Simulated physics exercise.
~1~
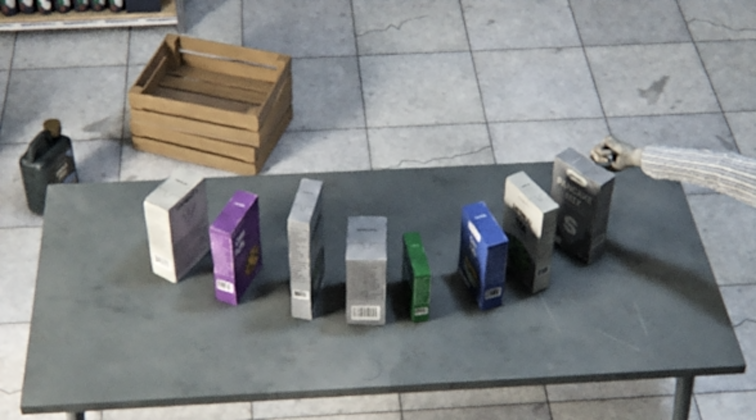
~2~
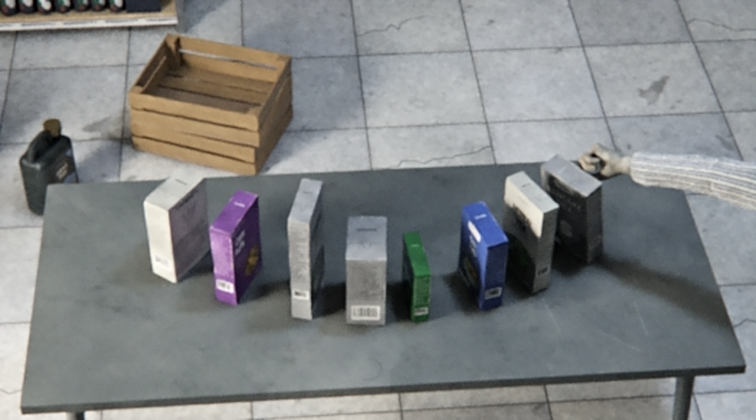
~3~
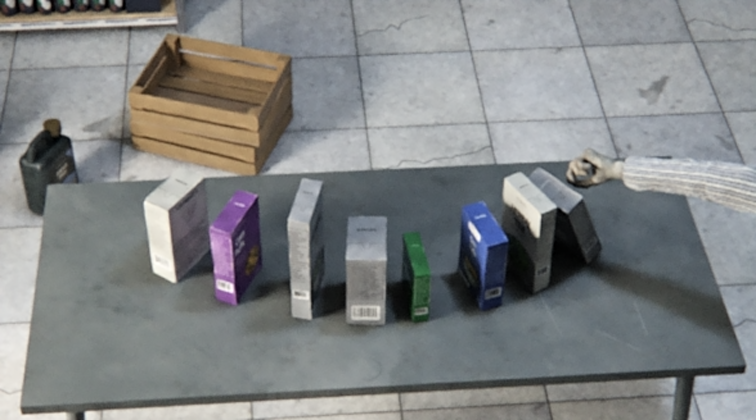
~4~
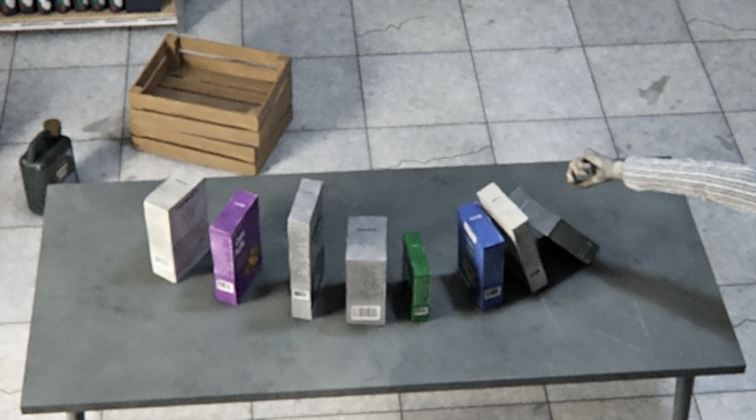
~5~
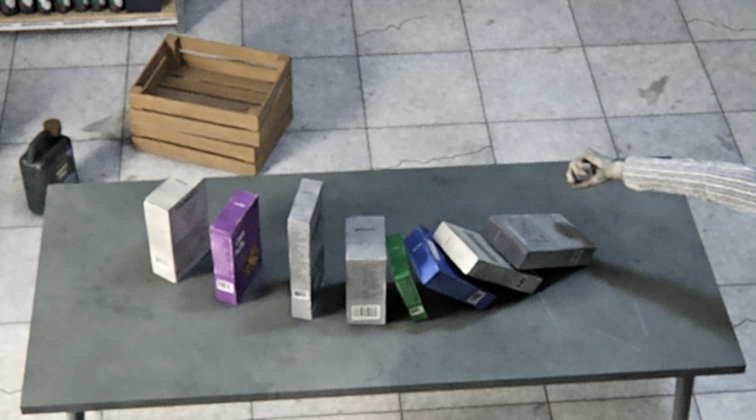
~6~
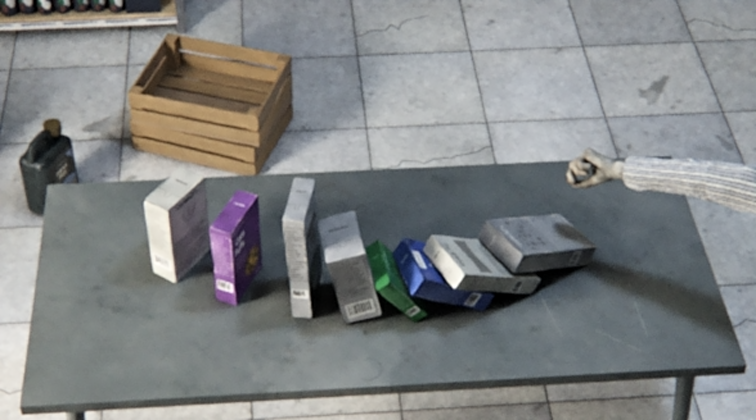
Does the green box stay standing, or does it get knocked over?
The green box gets knocked over. It ends up tipped steeply to the left, between the blue box and the squat grey one.
A hand tipped the dark box at the right end of a curved row on a table, and it toppled leftward, knocking over the pale, blue and green boxes before the squat grey one tilted, while the purple box stayed upright.
